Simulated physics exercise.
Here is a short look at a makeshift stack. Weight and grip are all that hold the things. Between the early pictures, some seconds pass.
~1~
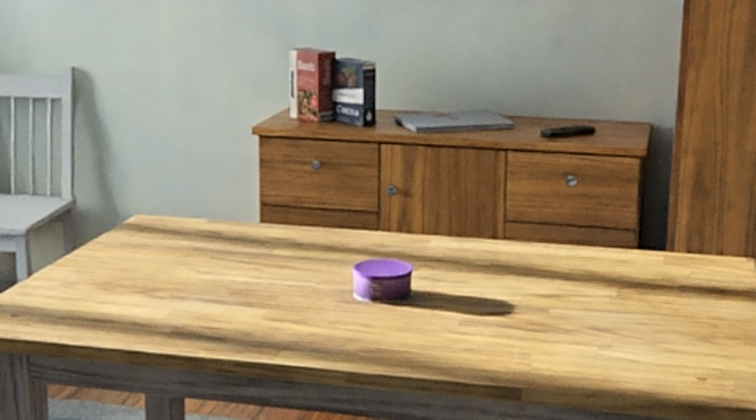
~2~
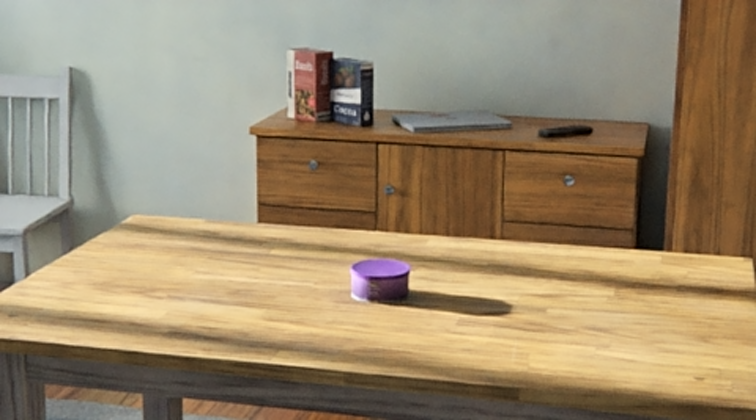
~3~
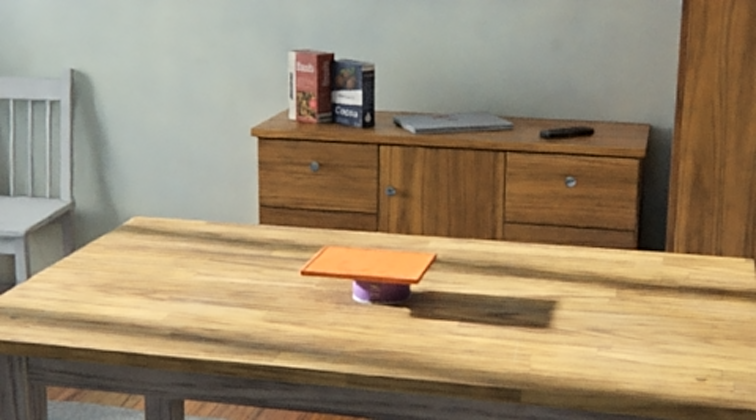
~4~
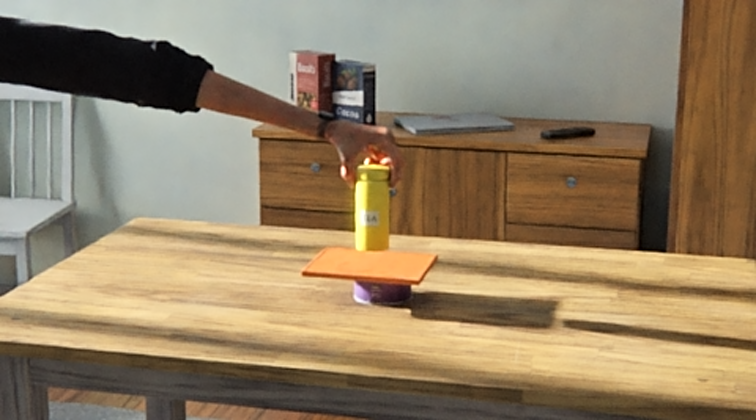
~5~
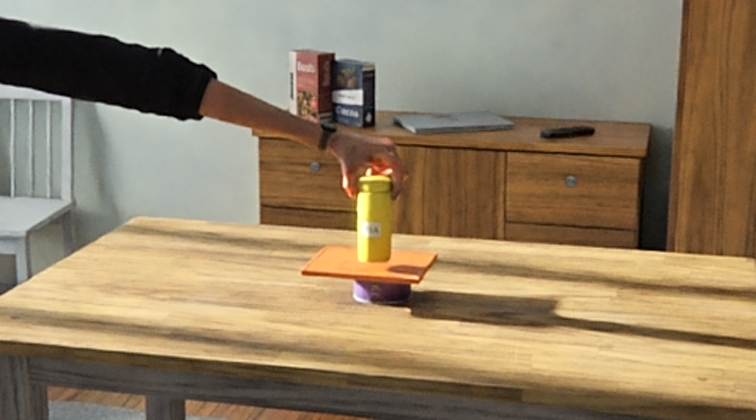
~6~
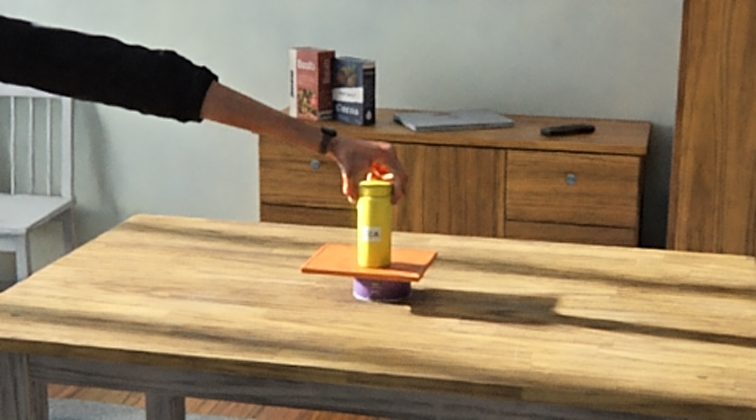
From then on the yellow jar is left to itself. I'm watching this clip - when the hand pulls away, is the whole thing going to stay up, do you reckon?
Yes, it stays up.
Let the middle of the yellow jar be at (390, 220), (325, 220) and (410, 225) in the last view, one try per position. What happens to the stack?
Stands firm, topples, stands firm.
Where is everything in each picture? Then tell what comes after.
The last thing is not in view yet; purple tub (383, 281), in the first picture.
The last thing is not in view yet; purple tub (381, 281), in the second picture.
The last thing is not in view yet, in the third picture.
Coming down; yellow jar (373, 208), in the fourth picture.
Coming down; yellow jar (375, 219), in the fifth picture.
In place under the hand; yellow jar (375, 224), in the sixth picture.
Then, 0.20 s later than the last frame, all is still.
Then, 0.40 s later than the last frame, yellow jar resting near (375, 224).
When it is over, all 3 as before. End places, in pixels of the last picture, yellow jar near (375, 224). The stack stays up.
